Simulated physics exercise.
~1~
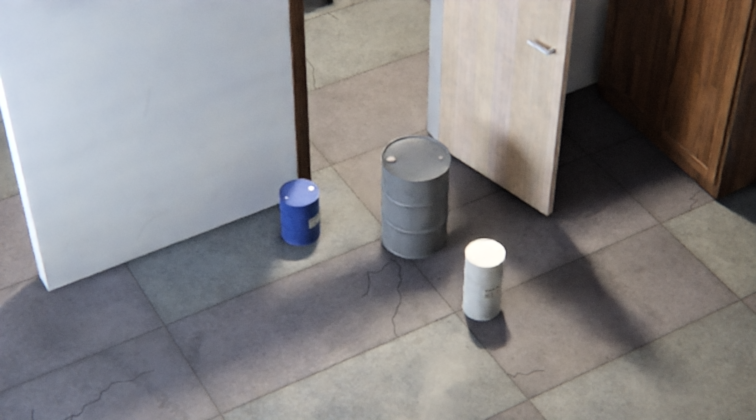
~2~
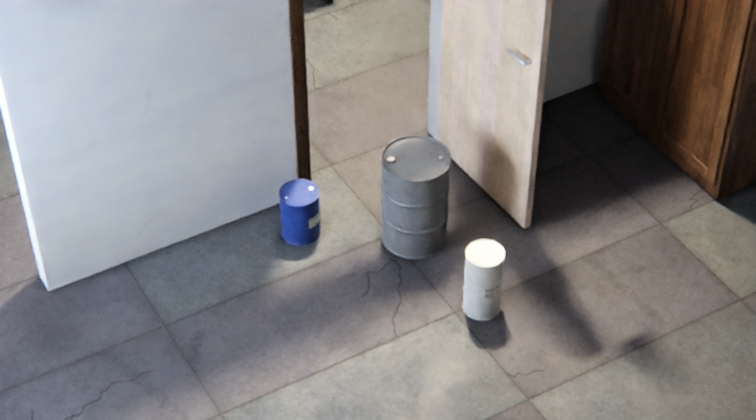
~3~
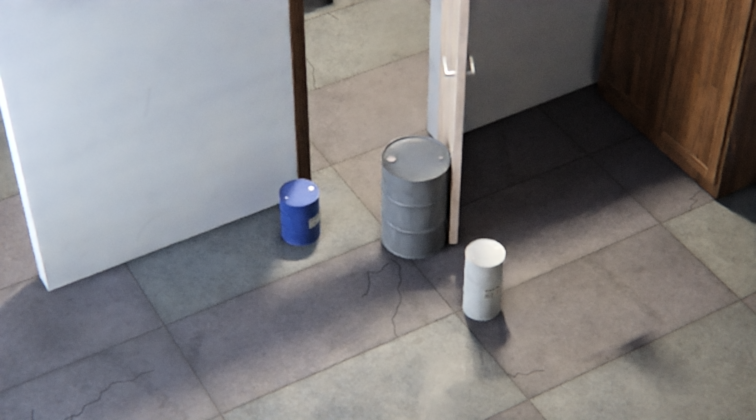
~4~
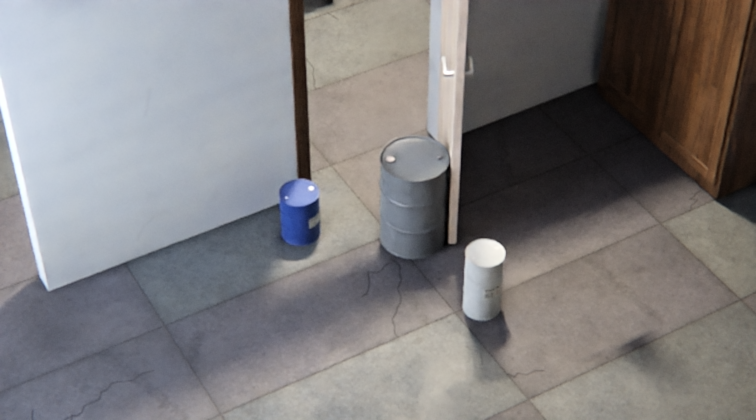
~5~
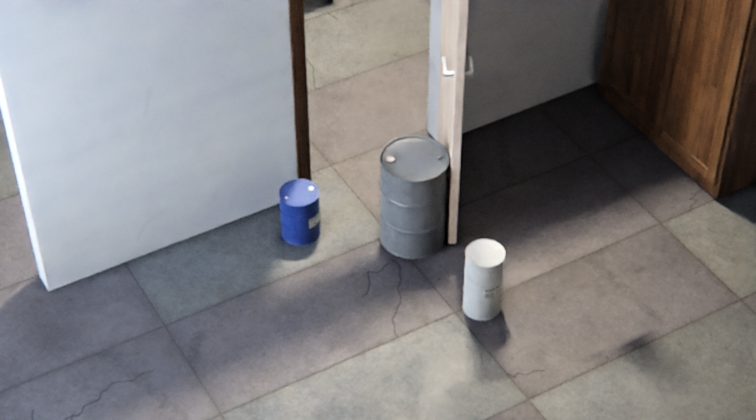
Pale wooden door swinging partway toward its frame and coming to rest beside a grey drum, blue and white canisters staying put.
